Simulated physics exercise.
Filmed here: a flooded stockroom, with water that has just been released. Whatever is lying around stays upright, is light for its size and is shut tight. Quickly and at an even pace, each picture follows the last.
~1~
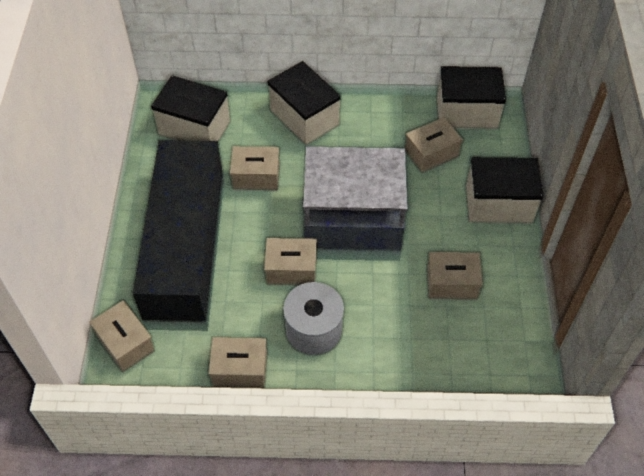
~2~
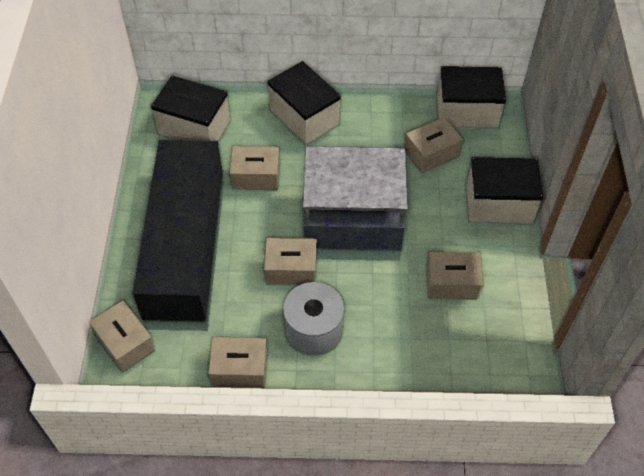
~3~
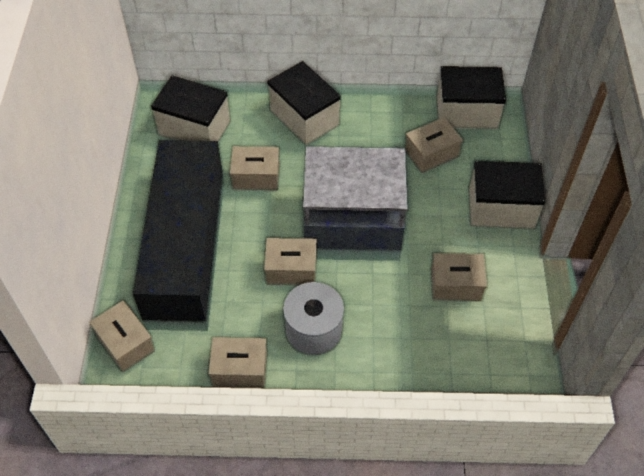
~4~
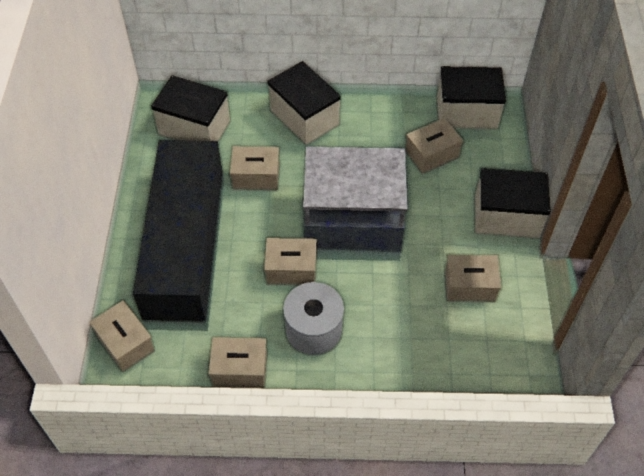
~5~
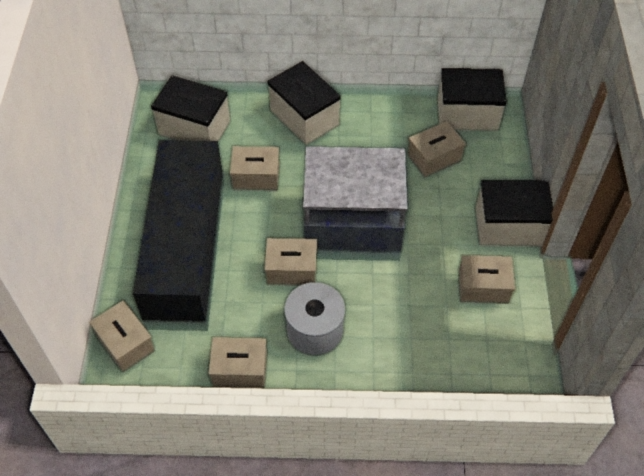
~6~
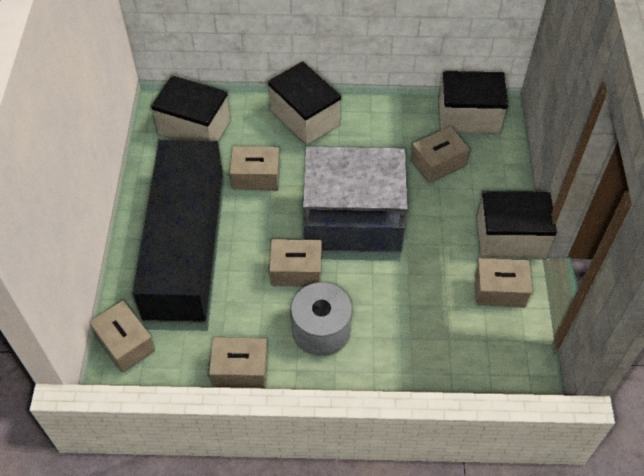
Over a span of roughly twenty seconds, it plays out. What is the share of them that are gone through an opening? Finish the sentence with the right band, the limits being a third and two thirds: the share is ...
The share is from a third to two thirds.
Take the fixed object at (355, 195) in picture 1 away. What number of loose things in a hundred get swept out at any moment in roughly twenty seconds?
Close to 50 percent, I'd say.
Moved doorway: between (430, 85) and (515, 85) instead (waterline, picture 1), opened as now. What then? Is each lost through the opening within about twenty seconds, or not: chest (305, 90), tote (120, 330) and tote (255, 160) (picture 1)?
Taking them in turn, the first is flushed away, the second is held back and the third is flushed away.
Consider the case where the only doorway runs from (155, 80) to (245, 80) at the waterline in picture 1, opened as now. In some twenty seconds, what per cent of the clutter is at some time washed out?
By my count, 60 percent.
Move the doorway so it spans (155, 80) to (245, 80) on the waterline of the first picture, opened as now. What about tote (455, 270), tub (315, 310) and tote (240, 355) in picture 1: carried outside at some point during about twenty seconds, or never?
Remains, remains, remains.
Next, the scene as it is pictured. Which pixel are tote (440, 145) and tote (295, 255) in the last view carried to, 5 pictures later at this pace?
Around (469, 174) and (348, 262).
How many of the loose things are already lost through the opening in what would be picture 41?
That comes to 5.
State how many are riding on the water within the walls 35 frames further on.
It comes to 6.
A moment on, 2 of 11 are out; 9 afloat.
Next, 3 of 11 are out; 8 afloat.
Later, 5 of 11 are out; 6 afloat.
In the end, 7 of 11 are out; 4 afloat.
